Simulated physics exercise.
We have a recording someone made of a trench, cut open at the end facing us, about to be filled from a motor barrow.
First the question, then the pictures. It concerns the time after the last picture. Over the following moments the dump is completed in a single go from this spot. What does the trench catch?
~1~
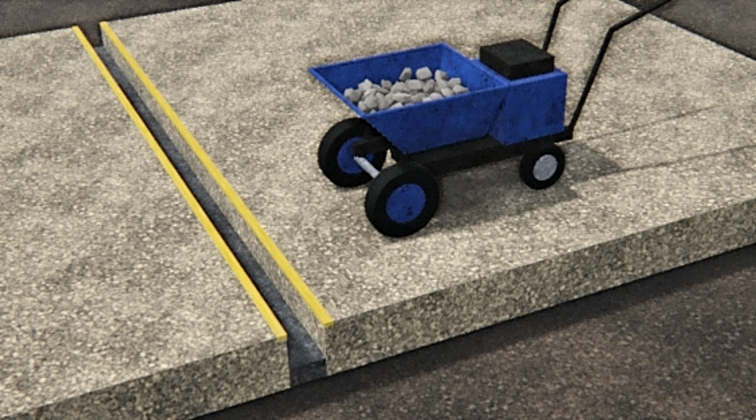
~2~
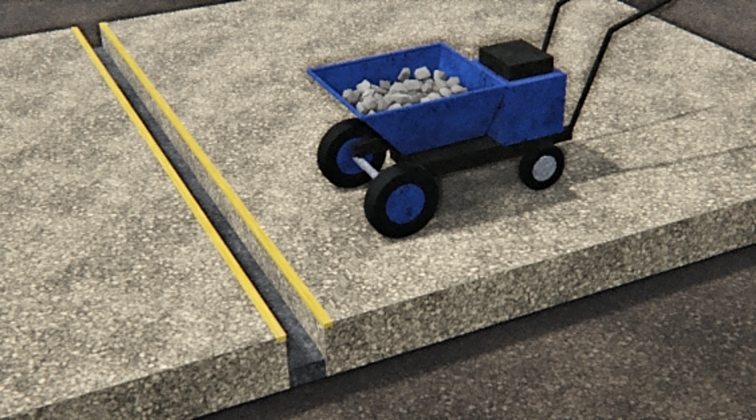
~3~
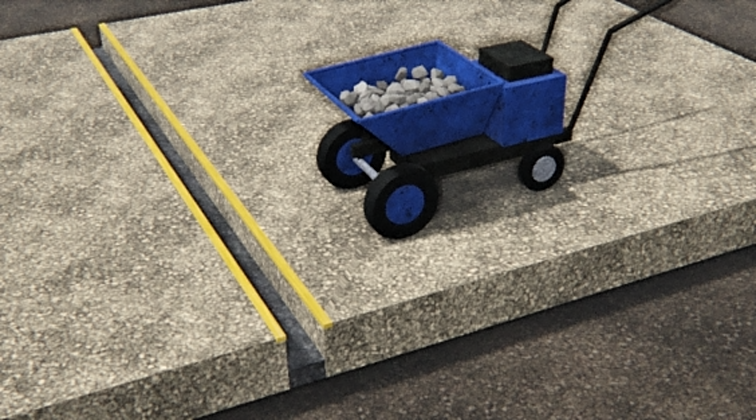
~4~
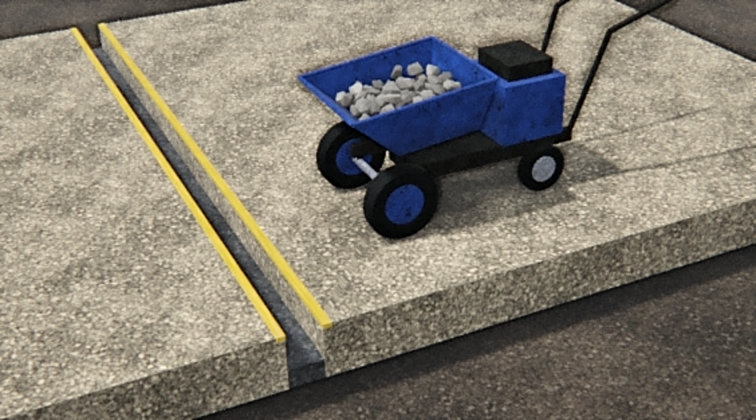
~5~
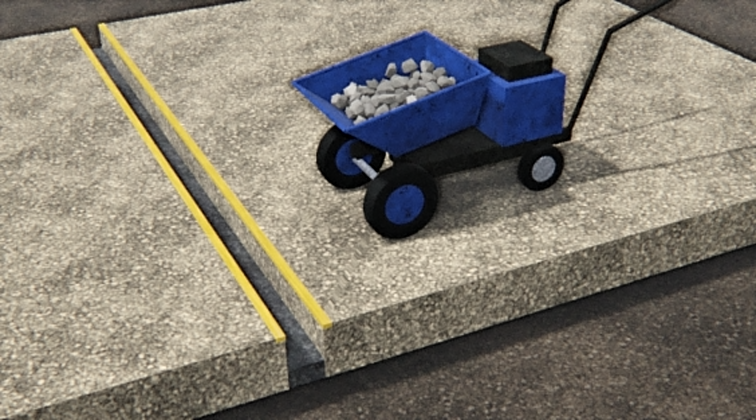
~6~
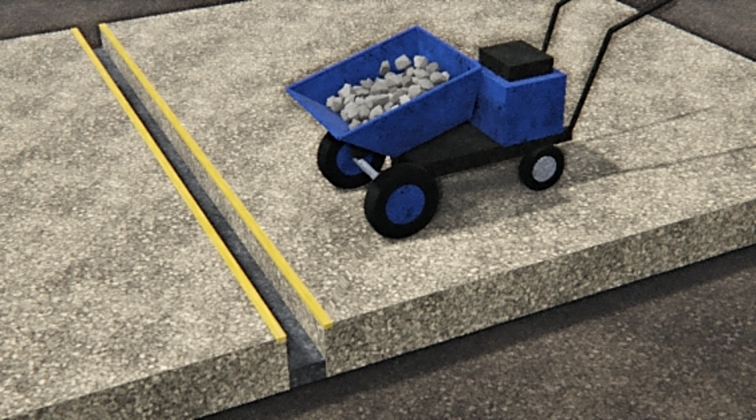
The share in the trench is above half.
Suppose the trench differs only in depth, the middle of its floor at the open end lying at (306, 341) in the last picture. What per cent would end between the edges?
The share comes out near 40 percent.
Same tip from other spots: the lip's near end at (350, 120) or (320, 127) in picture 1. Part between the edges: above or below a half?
The bulk, then a minority.
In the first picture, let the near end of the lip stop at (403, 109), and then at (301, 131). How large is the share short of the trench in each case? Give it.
First spot 40 per cent, second spot 0 per cent.
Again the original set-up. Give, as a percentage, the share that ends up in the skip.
I'd put it near 15 percent.
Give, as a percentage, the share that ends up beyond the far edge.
Estimate: Around 5 per cent.
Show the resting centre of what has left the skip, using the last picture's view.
(246, 256).
Shortly afterwards, skip tipped steeply; the whole lot in the skip.
Next, skip tipped right over; the bulk in the skip; a little short of the trench; a little in or heaped over the trench; only a few falling.
Some moments later, skip tipped right over; a little in the skip; a little short of the trench; near two thirds in or heaped over the trench; a little beyond it.
In the end, skip tipped right over; a little in the skip; a little short of the trench; near two thirds in or heaped over the trench; a little beyond it.
